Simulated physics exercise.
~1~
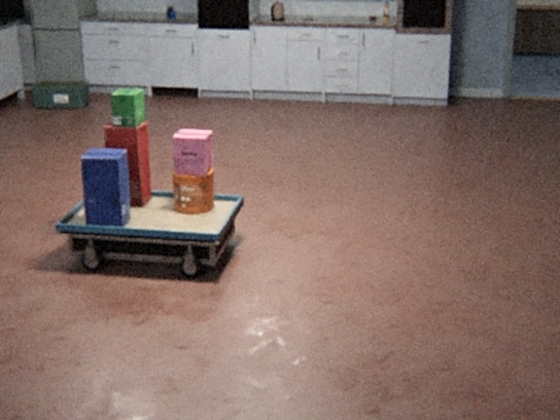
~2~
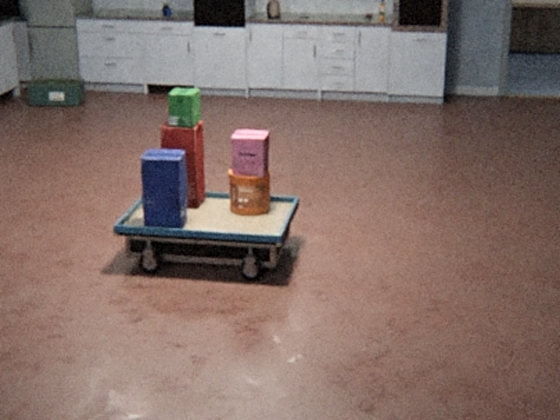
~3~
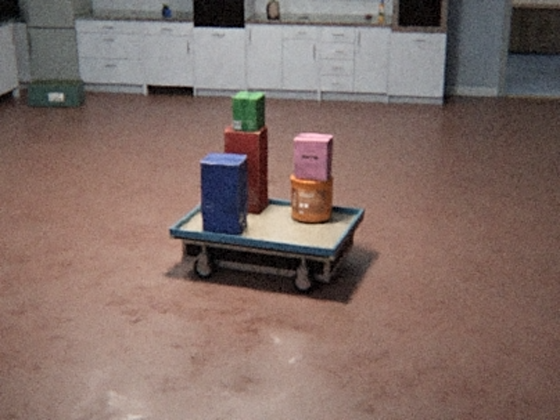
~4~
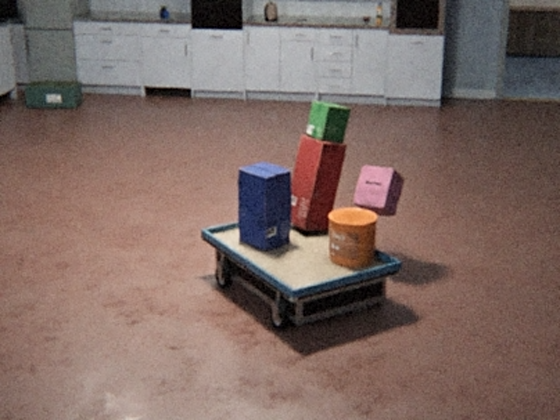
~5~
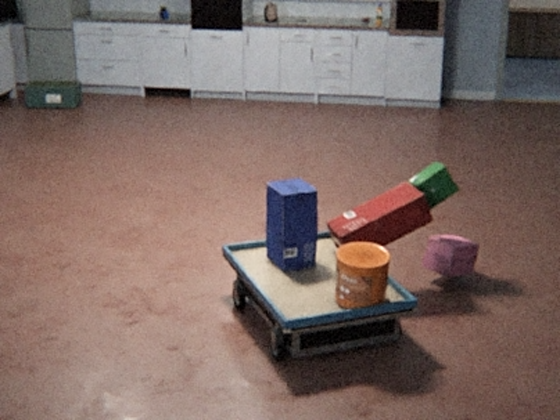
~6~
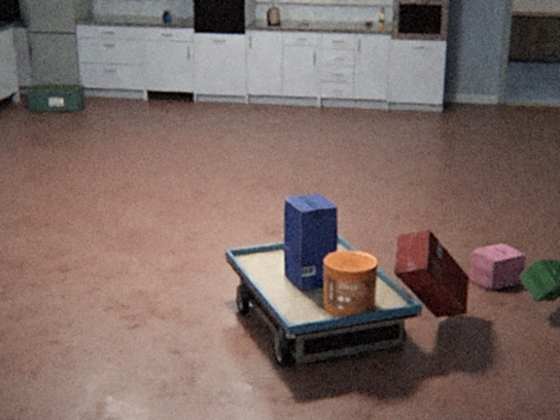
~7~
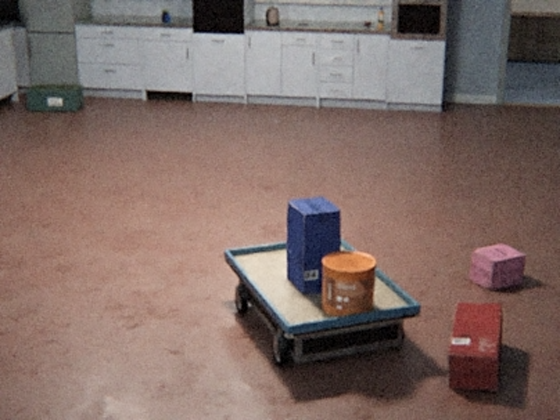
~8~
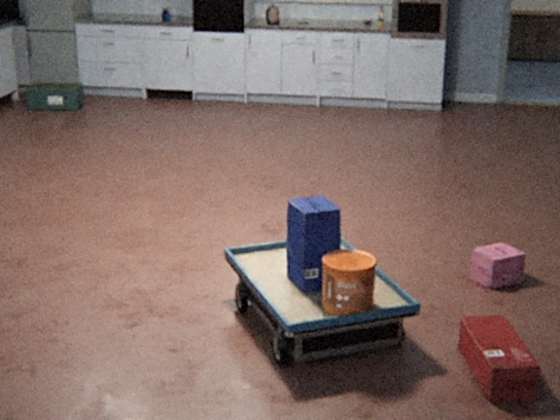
A cart rolls right and turns, spilling the red, green and pink boxes, then stops.
